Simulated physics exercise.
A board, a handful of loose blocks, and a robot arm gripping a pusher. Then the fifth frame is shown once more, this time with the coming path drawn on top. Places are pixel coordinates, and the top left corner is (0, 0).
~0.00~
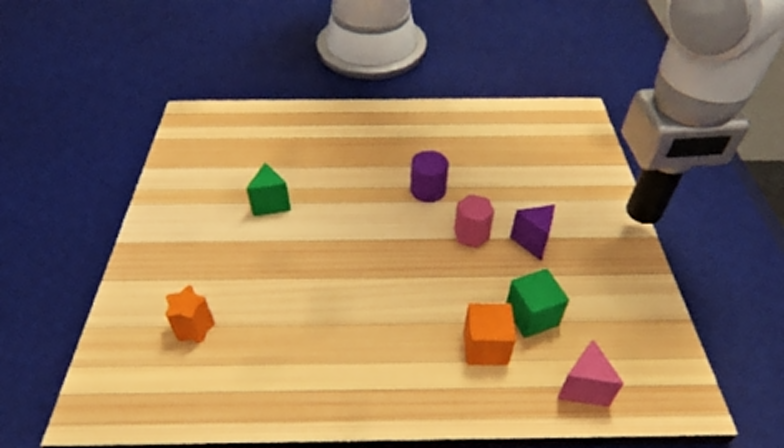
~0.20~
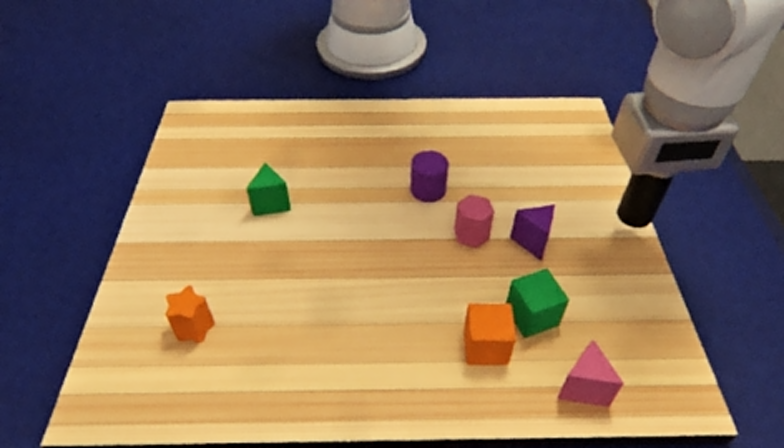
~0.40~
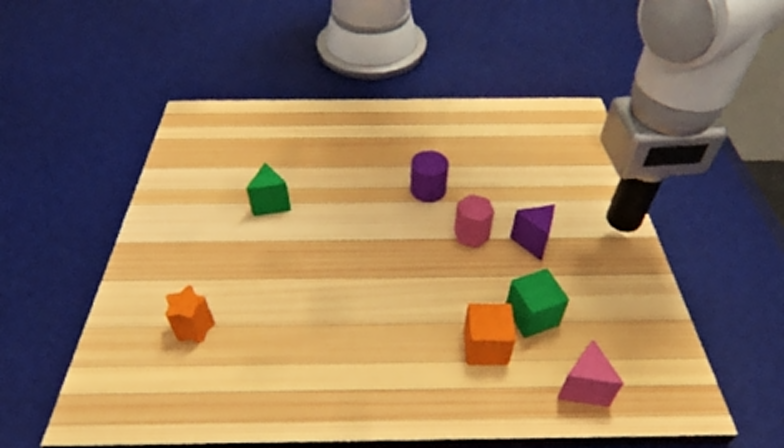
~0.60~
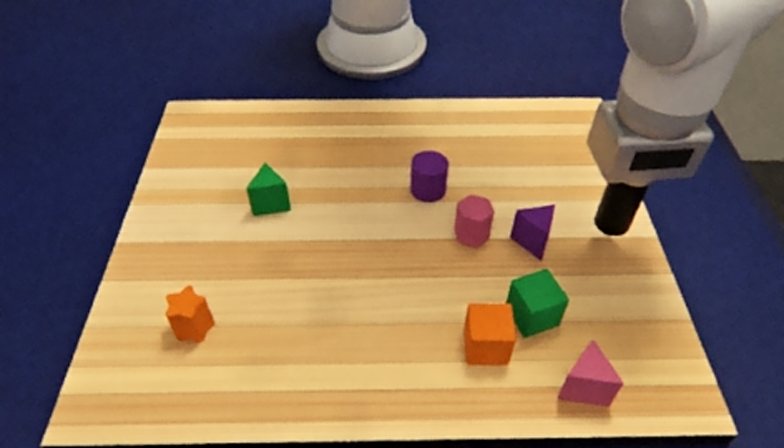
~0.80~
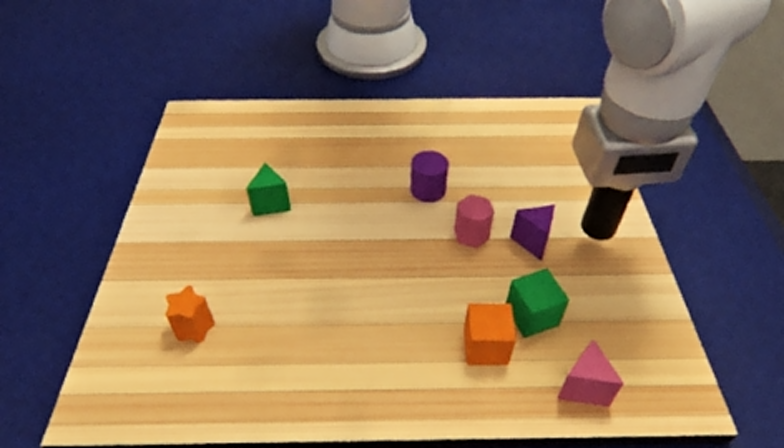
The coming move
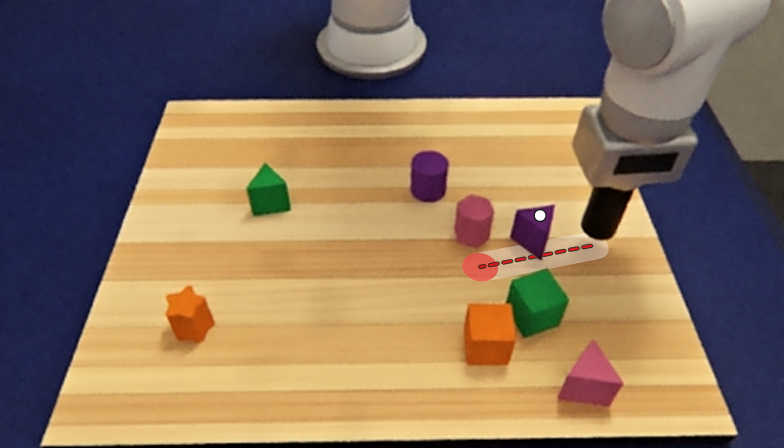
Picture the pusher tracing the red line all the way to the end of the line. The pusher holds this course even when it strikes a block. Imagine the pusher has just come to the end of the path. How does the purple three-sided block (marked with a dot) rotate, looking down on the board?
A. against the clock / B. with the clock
Letter B.
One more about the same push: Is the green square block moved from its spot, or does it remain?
The green square block keeps its place.
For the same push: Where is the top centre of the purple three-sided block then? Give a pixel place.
It should be at about (503, 212).
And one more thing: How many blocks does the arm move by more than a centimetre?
A single block is moved.
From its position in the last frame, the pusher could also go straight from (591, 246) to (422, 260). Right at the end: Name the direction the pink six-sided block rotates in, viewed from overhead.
The block turns counter-clockwise.
The line goes straight from (591, 246) to (480, 267); the dot is on the purple three-sided block.
The first path, step by step. One third of the way, pusher (559, 236); purple three-sided block (533, 215).
Two thirds of the way, pusher (521, 243); purple three-sided block (505, 213), turned 45° clockwise.
At the end, pusher (483, 250); pink six-sided block (472, 206); purple three-sided block (503, 212), turned 60° clockwise; green square block unmoved.
